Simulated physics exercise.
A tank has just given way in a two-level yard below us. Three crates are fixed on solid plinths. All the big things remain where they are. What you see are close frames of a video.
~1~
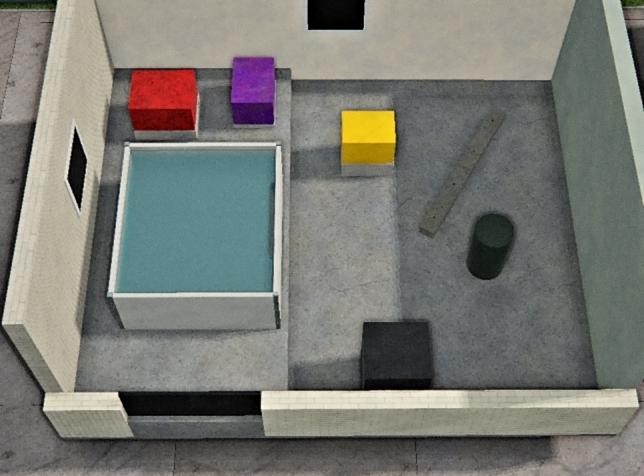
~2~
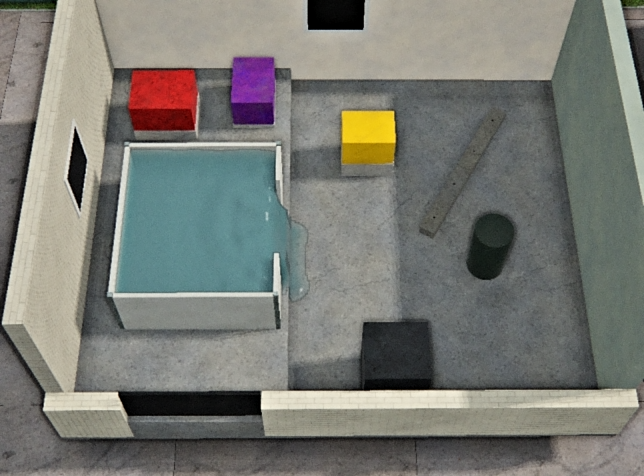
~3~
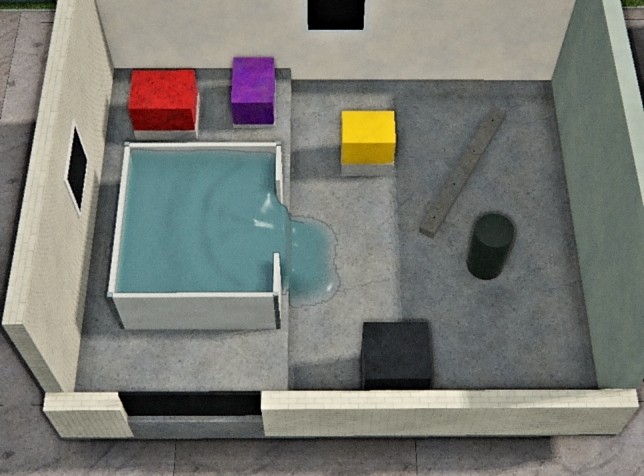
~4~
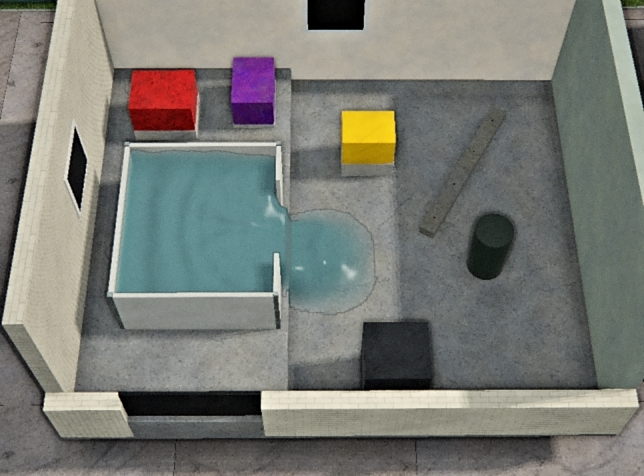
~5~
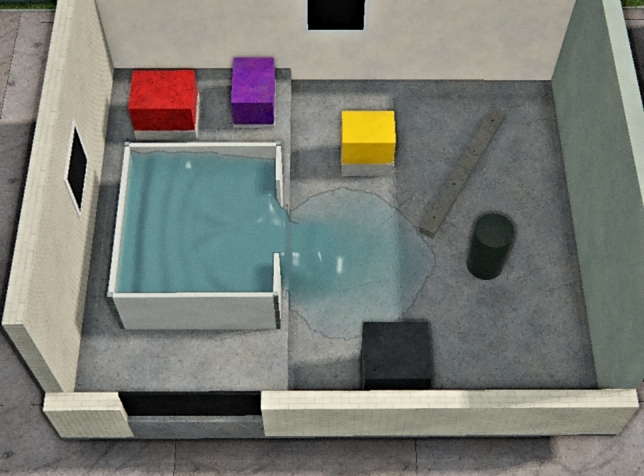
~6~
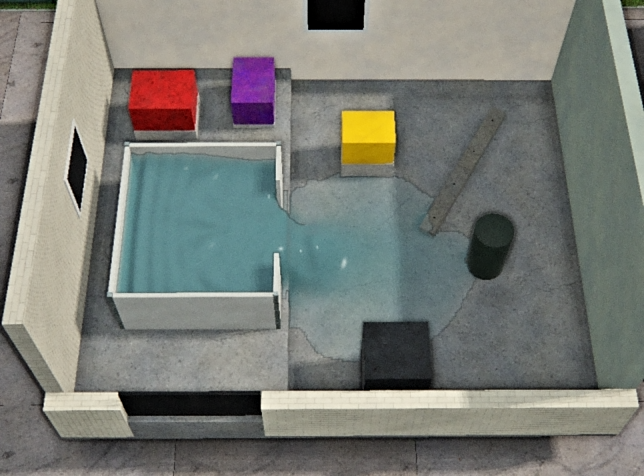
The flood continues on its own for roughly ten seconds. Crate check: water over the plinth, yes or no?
Yellow crate no, red crate no, purple crate no.
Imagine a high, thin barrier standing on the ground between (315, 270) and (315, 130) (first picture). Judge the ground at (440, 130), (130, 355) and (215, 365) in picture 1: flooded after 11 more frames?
The first point comes out inundated, the next unwetted, the last unwetted.
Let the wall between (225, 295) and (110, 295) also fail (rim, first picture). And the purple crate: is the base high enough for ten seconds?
As far as I can tell, the purple one is overrun.
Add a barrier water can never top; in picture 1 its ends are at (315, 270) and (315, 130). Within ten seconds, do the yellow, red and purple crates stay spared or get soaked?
Yellow: Untouched; red: Untouched; purple: Reached.
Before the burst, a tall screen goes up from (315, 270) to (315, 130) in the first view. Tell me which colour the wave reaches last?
It's the yellow crate.
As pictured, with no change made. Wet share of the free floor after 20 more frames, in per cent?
My guess is around 65 in a hundred.
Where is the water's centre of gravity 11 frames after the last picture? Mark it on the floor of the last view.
Roughly (332, 261) in the last picture.
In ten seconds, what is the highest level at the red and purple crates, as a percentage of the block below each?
The first reaches around 0 in a hundred, the second around 10.
A moment on, water covers 45 % of the floor; the yellow crate water round its plinth, the red crate not reached, the purple crate not reached.
Next, water covers 55 % of the floor; the yellow crate water round its plinth, the red crate not reached, the purple crate not reached.
Then, water covers 65 % of the floor; the yellow crate water round its plinth, the red crate not reached, the purple crate not reached.
Later, water covers 70 % of the floor; the yellow crate water round its plinth, the red crate not reached, the purple crate water round its plinth.
In the end, water covers 70 % of the floor; the yellow crate stayed above the water, the red crate stayed above the water, the purple crate stayed above the water.
